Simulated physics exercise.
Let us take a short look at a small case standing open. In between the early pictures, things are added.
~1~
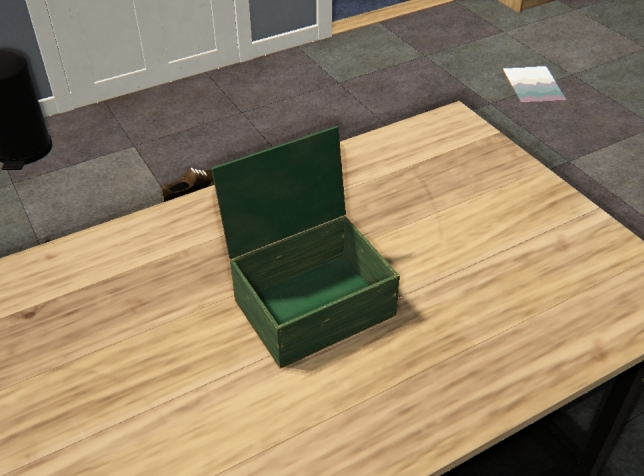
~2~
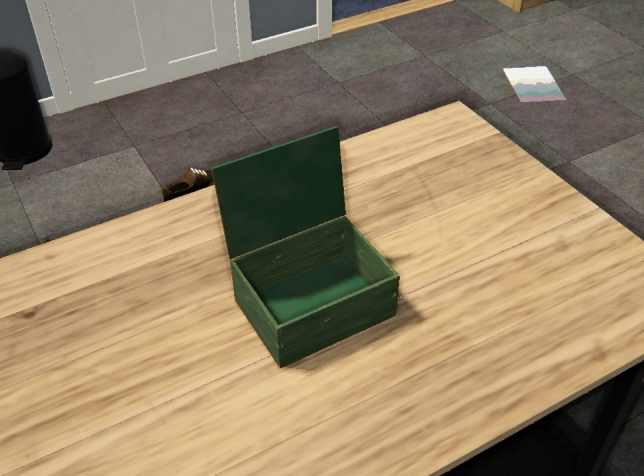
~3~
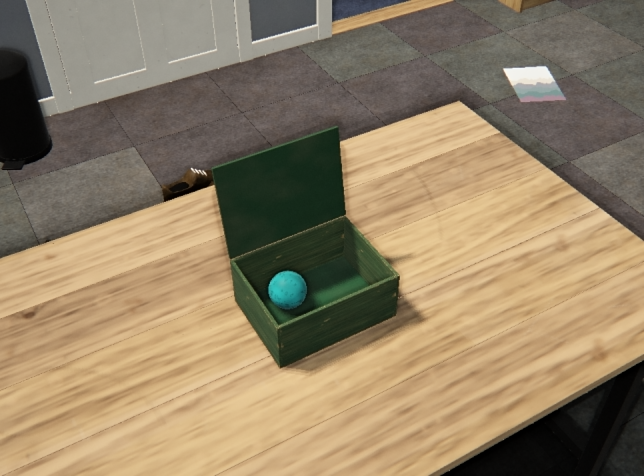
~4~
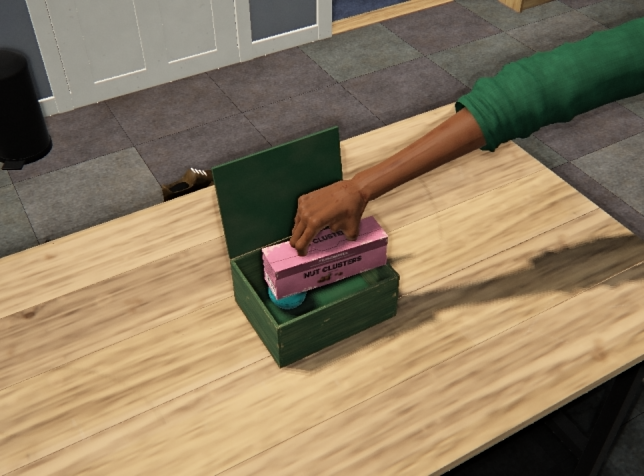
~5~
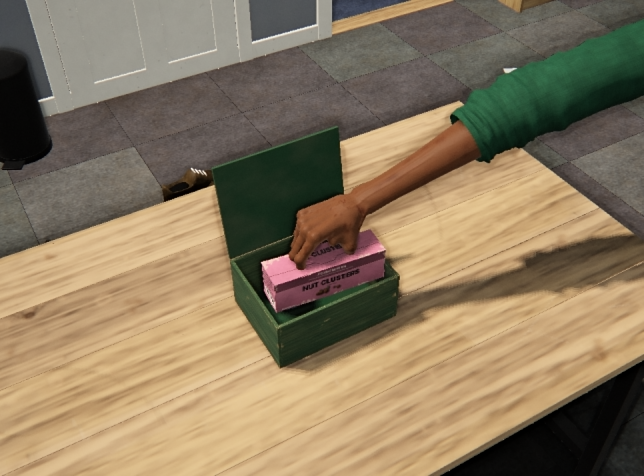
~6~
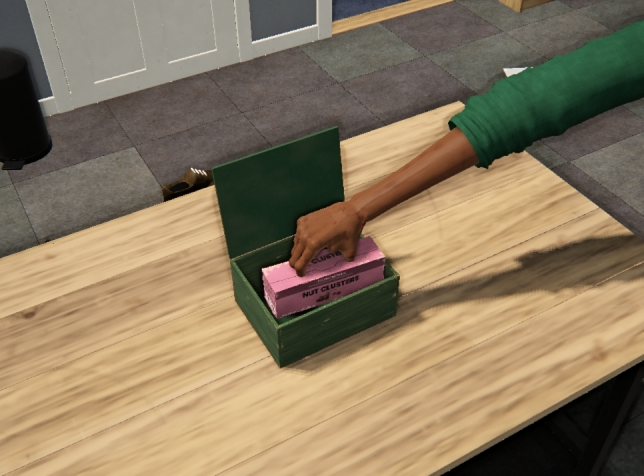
A turquoise ball appears in an open green box, then a hand lowers a pink carton inside.
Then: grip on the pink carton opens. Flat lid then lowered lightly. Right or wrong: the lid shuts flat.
Right.
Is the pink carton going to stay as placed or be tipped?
As it turns out, the pink carton keeps its original angle.
Then, 0.70 s past the last view, pink carton displaced a little near (323, 308).
Then, 1.60 s past the last view, lid 57° above the rim; pink carton displaced a little near (323, 308).
Then, 2.00 s past the last view, lid 12° above the rim; pink carton displaced a little near (323, 308).
Finally, lid shut; moved from the start, pink carton; turquoise ball still in place. Final places as the last picture's camera would see them, pink carton near (323, 308).
